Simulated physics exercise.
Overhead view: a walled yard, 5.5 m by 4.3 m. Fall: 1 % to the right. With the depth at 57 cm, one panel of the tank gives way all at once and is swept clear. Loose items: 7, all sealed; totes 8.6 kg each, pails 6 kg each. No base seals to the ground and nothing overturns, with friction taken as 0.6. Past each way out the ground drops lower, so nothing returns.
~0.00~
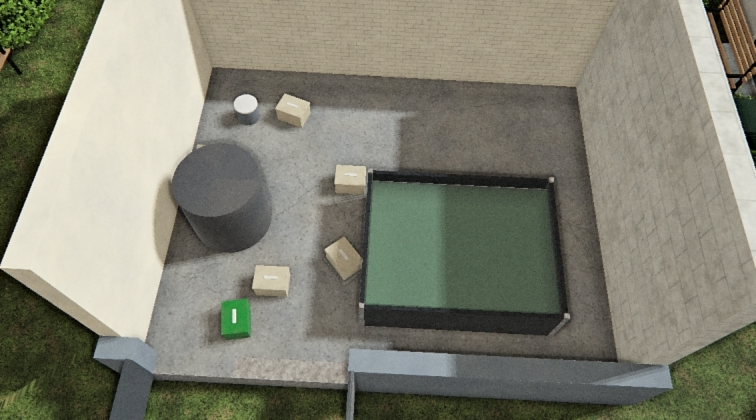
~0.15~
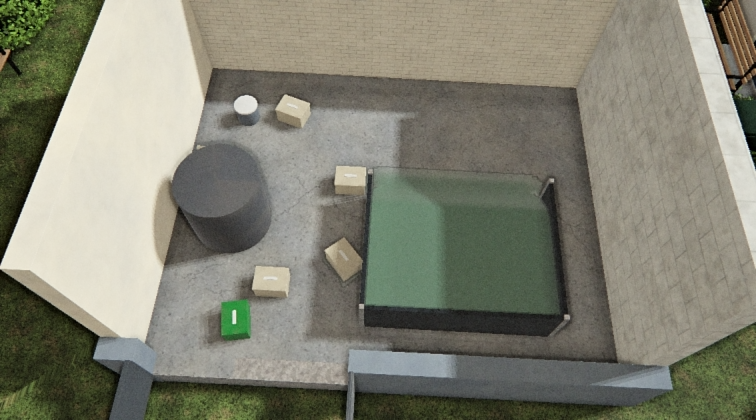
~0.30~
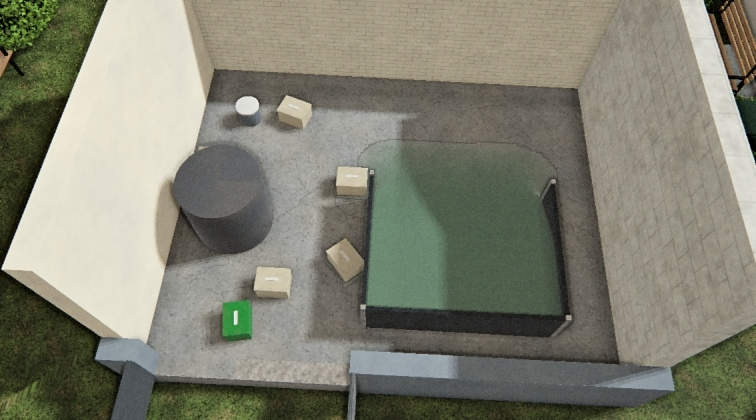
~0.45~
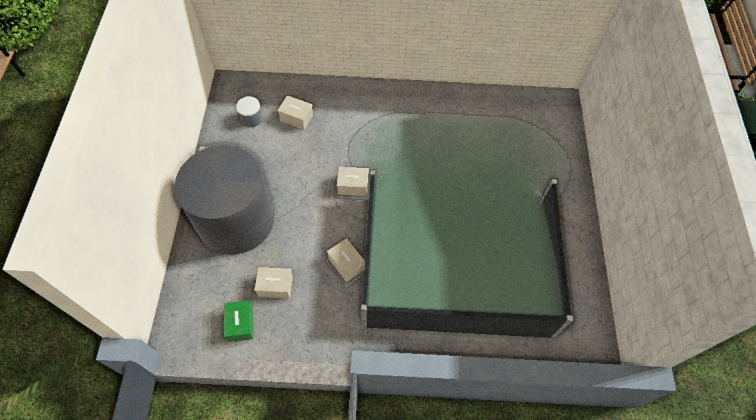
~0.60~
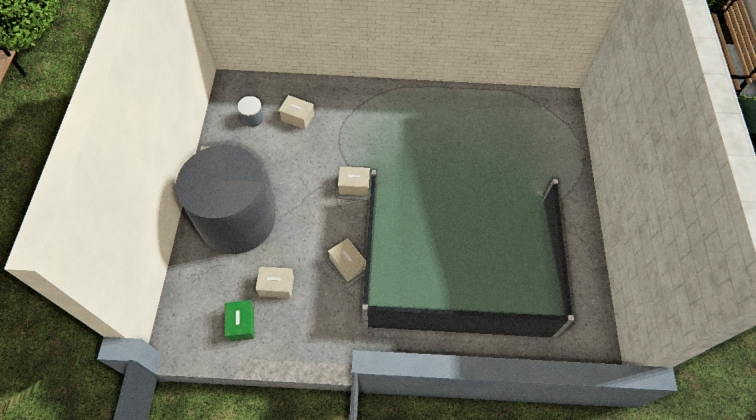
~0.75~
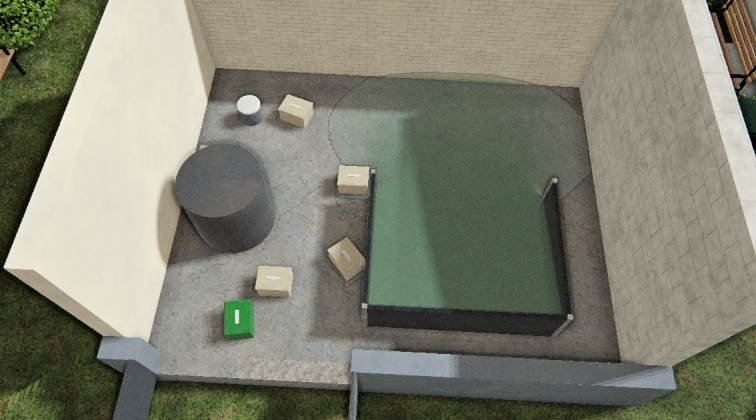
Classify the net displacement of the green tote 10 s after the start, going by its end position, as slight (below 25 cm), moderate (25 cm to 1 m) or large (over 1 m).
Moderate.
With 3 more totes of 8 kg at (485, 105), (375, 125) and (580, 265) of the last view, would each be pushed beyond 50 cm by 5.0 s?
Well, in that order it's higher, higher and higher.
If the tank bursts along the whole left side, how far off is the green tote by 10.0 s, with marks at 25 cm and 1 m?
In that case the green tote ends far away.
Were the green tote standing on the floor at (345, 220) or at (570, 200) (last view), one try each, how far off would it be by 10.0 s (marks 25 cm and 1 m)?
Run 1: It is pushed far off. Run 2: It is pushed far off.
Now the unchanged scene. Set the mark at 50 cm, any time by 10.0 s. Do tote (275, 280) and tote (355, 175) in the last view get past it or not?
Within the limit, then beyond the limit.
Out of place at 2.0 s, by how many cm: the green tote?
Around 0 centimetres.
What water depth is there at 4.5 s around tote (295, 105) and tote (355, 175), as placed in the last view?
3 and 4 cm.
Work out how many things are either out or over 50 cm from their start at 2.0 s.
By my tally, 0.
After 2.0 s the green tote is near (237, 317), 0.0 m from its start, aground; 0 of 7 are out; 0 afloat.
After 4.5 s the green tote is near (237, 317), 0.0 m from its start, aground; 0 of 7 are out; 2 afloat.
After 7.0 s the green tote is near (171, 324), 0.7 m from its start, afloat; 0 of 7 are out; 3 afloat.
After 10.0 s the green tote is near (173, 334), 0.7 m from its start, aground; 0 of 7 are out; 1 afloat.
